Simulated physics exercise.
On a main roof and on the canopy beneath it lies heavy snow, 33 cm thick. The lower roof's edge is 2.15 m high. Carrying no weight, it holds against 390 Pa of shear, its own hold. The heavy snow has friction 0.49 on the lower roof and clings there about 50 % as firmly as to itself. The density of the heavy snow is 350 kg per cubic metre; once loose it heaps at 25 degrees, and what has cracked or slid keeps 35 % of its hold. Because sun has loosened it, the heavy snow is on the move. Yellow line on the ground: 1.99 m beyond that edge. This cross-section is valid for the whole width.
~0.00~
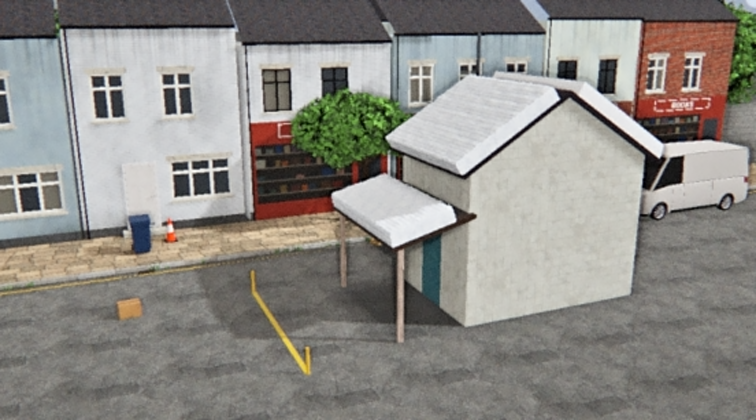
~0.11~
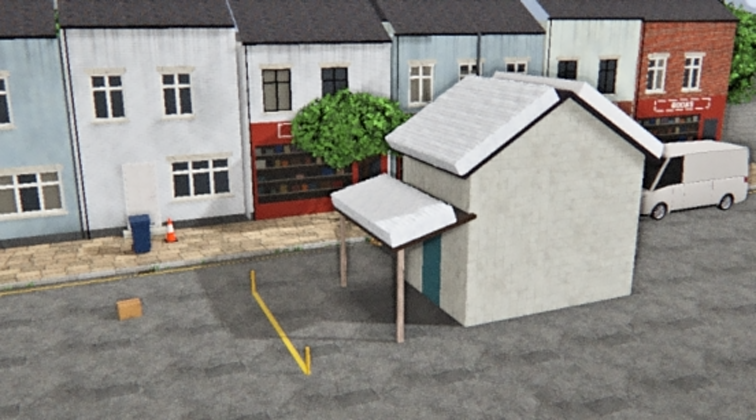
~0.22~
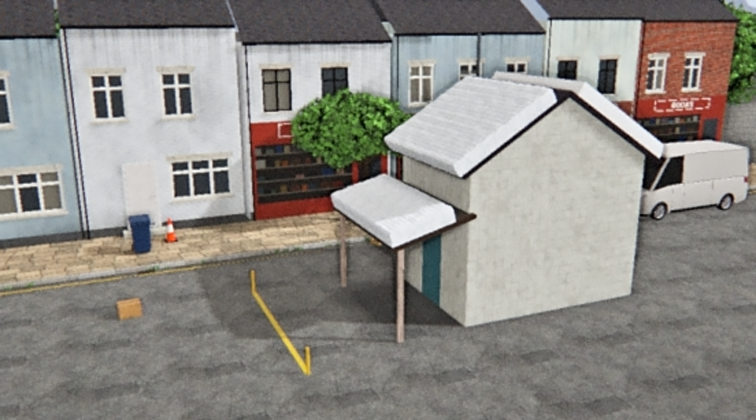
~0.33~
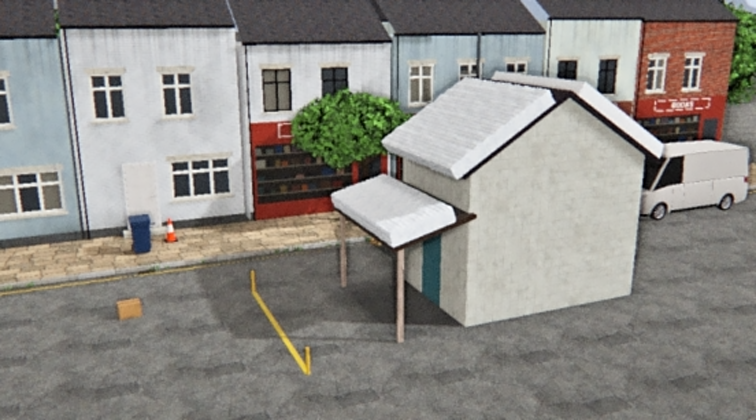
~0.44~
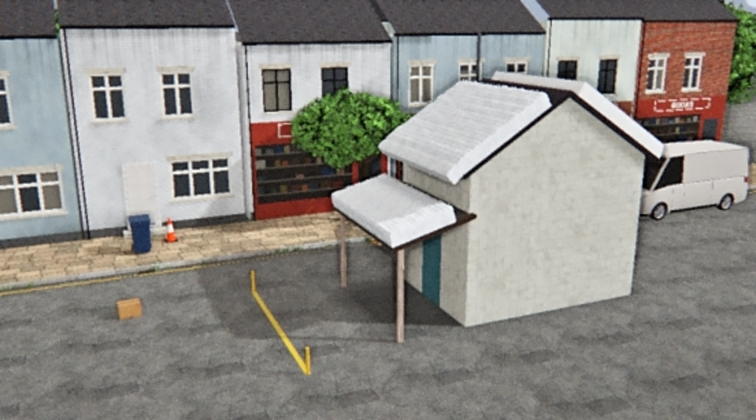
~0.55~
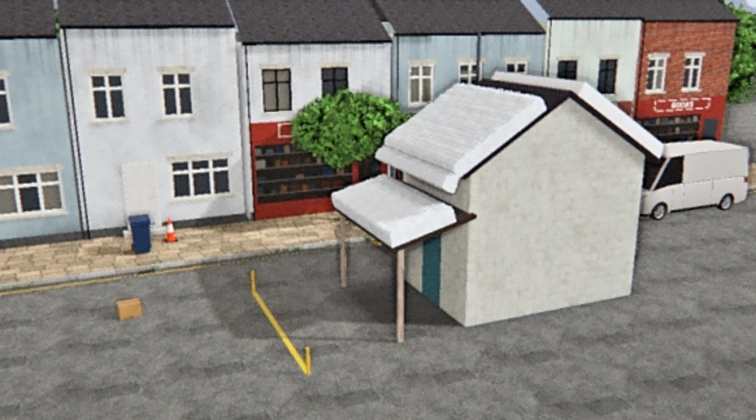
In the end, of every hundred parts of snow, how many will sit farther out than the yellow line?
Near 27 out of 100.
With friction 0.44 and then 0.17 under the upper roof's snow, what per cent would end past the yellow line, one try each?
It would be 18 % the first time and 35 % the second.
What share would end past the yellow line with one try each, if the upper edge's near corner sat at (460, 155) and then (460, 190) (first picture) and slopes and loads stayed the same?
In that order: 35 %, 12 %.
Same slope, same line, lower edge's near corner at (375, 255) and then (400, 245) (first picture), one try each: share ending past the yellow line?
Try 1: Near 25 %; try 2: Near 30 %.
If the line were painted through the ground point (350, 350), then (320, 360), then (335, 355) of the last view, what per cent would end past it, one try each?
One by one: 50 in a hundred, 35 in a hundred, 45 in a hundred.
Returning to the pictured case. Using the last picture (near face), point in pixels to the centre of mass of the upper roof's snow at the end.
Estimated pixel: (321, 326).
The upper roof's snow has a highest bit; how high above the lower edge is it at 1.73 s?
Roughly 1.0 m.
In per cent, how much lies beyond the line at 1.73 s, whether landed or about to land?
Close to 0 per cent.
By 1.09 s, none is below the lower edge and 0 % is past the line.
By 1.73 s, 7 % is below the lower edge and 0 % is past the line.
By 2.36 s, 63 % is below the lower edge and 12 % is past the line.
By 3.00 s, 67 % is below the lower edge and 27 % is past the line.
By 3.50 s, at the end, 67 % is below the lower edge and 27 % is past the line.
